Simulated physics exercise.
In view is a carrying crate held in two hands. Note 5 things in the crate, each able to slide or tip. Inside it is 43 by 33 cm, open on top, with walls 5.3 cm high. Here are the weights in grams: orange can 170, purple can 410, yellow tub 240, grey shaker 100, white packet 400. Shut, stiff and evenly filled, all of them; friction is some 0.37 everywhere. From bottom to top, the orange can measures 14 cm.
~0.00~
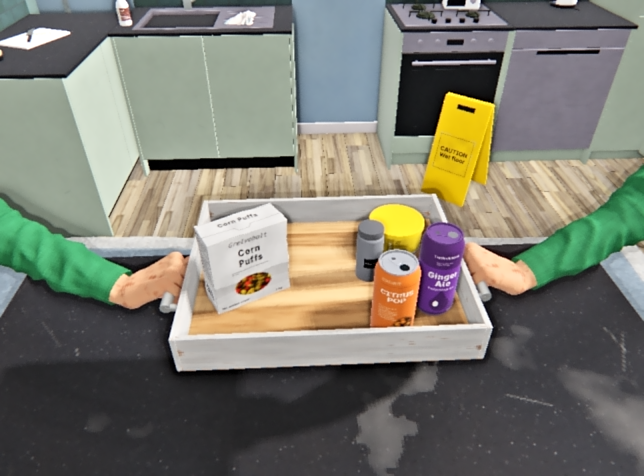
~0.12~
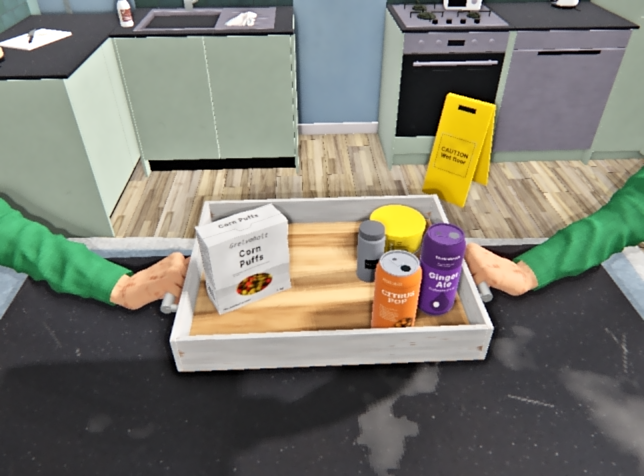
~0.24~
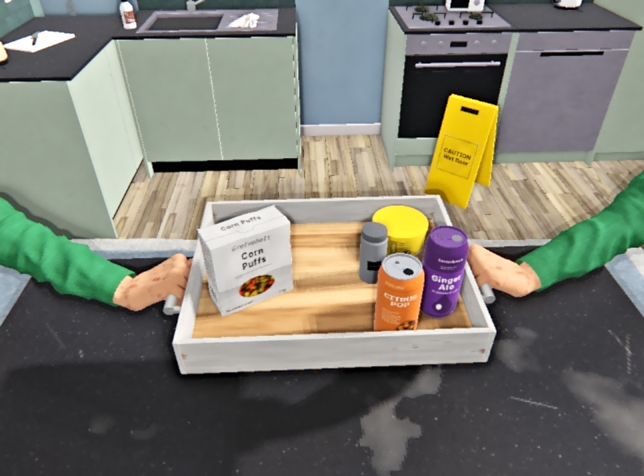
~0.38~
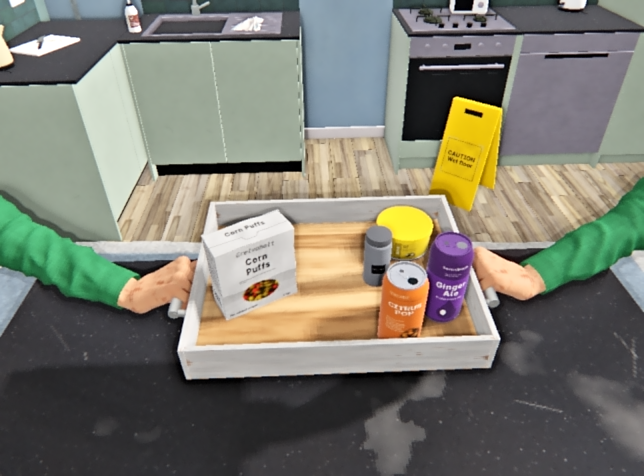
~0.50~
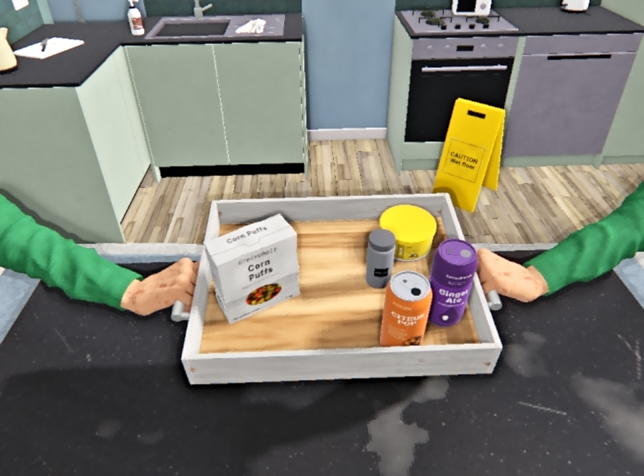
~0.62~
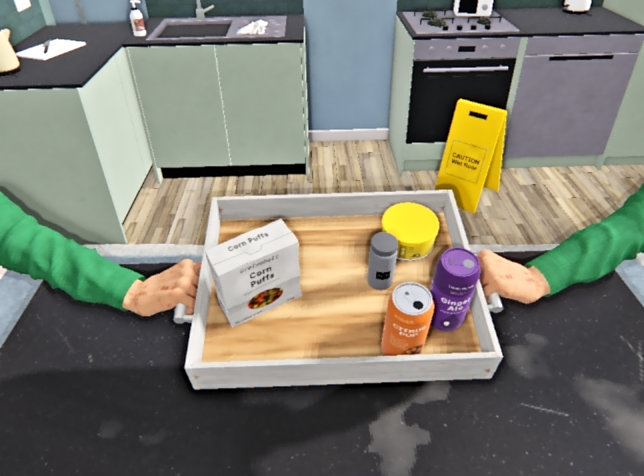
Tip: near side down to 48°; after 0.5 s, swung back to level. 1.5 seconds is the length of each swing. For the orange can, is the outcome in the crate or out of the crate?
Orange can: Still in the crate.
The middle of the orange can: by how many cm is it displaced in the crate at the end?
I'd say about 1 cm between start and finish.
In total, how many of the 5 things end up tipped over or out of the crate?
The tally is 1.
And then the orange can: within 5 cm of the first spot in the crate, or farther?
The orange can remains in place.
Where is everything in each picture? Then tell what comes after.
The first frame shows crate level; orange can (394, 300); purple can (438, 271).
The second frame shows crate level; grey shaker (371, 252); white packet (246, 259).
The third frame shows tip 1°, near side down; purple can (442, 274); yellow tub (399, 232).
The fourth frame shows tip 3°, near side down; grey shaker (377, 256); white packet (252, 266).
The fifth frame shows tip 7°, near side down; purple can (449, 285); yellow tub (406, 233).
The sixth frame shows tip 12°, near side down; orange can (406, 326); grey shaker (382, 262).
After 1.22 s, tip 42°, near side down; white packet tipped 10° from how it sat; yellow tub slid 14 cm; purple can tipped 11° from how it sat.
After 2.52 s, tip 40°, near side down; white packet now out of the crate; grey shaker slid 16 cm; yellow tub slid 16 cm.
At rest (4.1 s), out of the crate, white packet; not toppled but over 5 cm from the start, purple can, yellow tub and grey shaker; the last one in place, give or take 5 cm. In the last view, orange can near (407, 310).
